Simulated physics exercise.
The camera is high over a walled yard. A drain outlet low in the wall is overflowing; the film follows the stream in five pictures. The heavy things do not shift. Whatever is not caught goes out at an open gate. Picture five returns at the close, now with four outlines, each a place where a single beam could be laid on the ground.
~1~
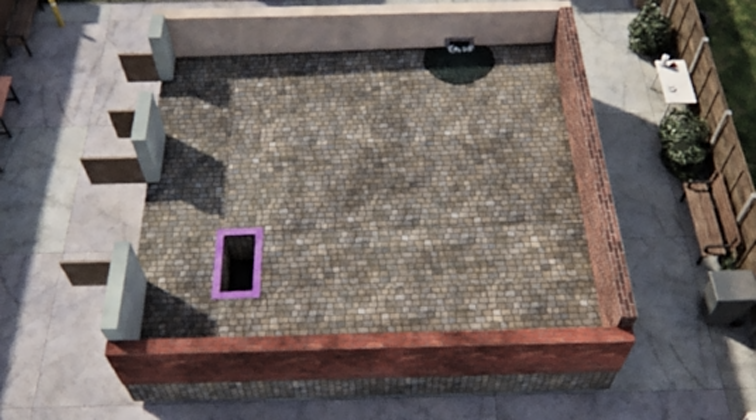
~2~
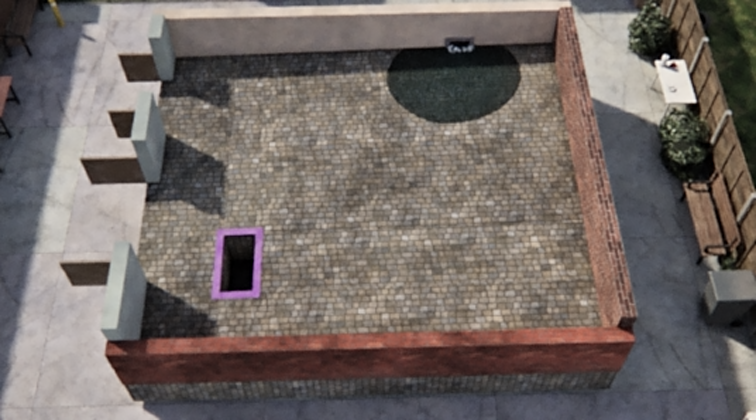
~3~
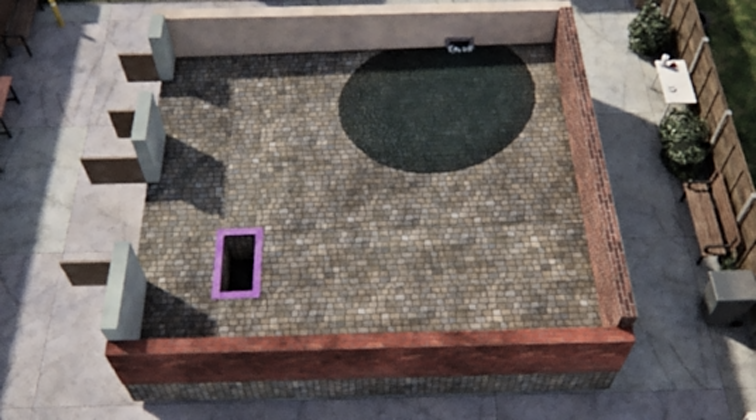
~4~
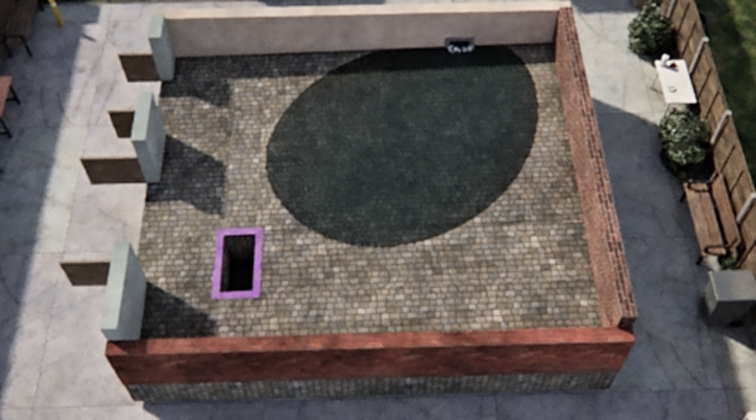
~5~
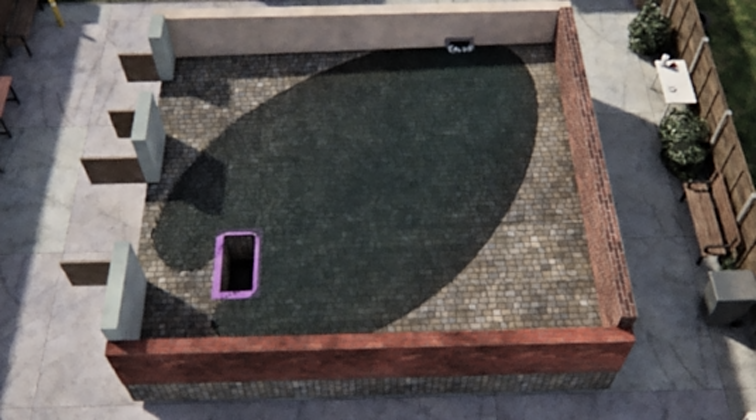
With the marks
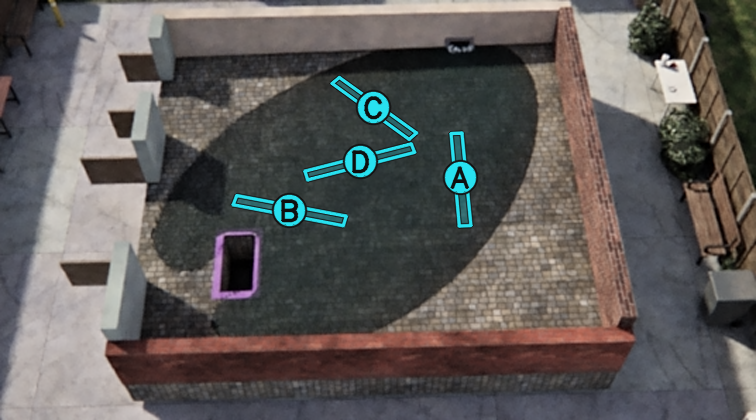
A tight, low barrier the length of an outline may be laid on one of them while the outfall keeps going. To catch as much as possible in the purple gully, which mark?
The answer is place A.
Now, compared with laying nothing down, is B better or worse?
Place B is worse.
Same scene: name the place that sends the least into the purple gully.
B it is.
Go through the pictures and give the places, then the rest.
Outfall at (459, 42); purple gully at (238, 263); open gate at (154, 230); open gate at (169, 106); front seen at (482, 75), 2 % of the ground wet; purple gully still dry, in the first picture.
Front seen at (432, 116), 8 % of the ground wet; purple gully still dry, in the second picture.
Front seen at (375, 155), 18 % of the ground wet; purple gully still dry, in the third picture.
Front seen at (300, 217), 34 % of the ground wet; purple gully still dry, in the fourth picture.
Front seen at (217, 320), 56 % of the ground wet; purple gully taking water, in the fifth picture.
On the marked copy, A from (465, 225) to (456, 133); B from (234, 200) to (344, 220); C from (335, 80) to (412, 136); D from (306, 175) to (412, 148).
Choosing A, about 42 % of the stream goes into the purple gully, about 58 % out by the gates.
Choosing B, about 17 % of the stream goes into the purple gully, about 83 % out by the gates.
Choosing C, about 33 % of the stream goes into the purple gully, about 67 % out by the gates.
Choosing D, about 32 % of the stream goes into the purple gully, about 68 % out by the gates.
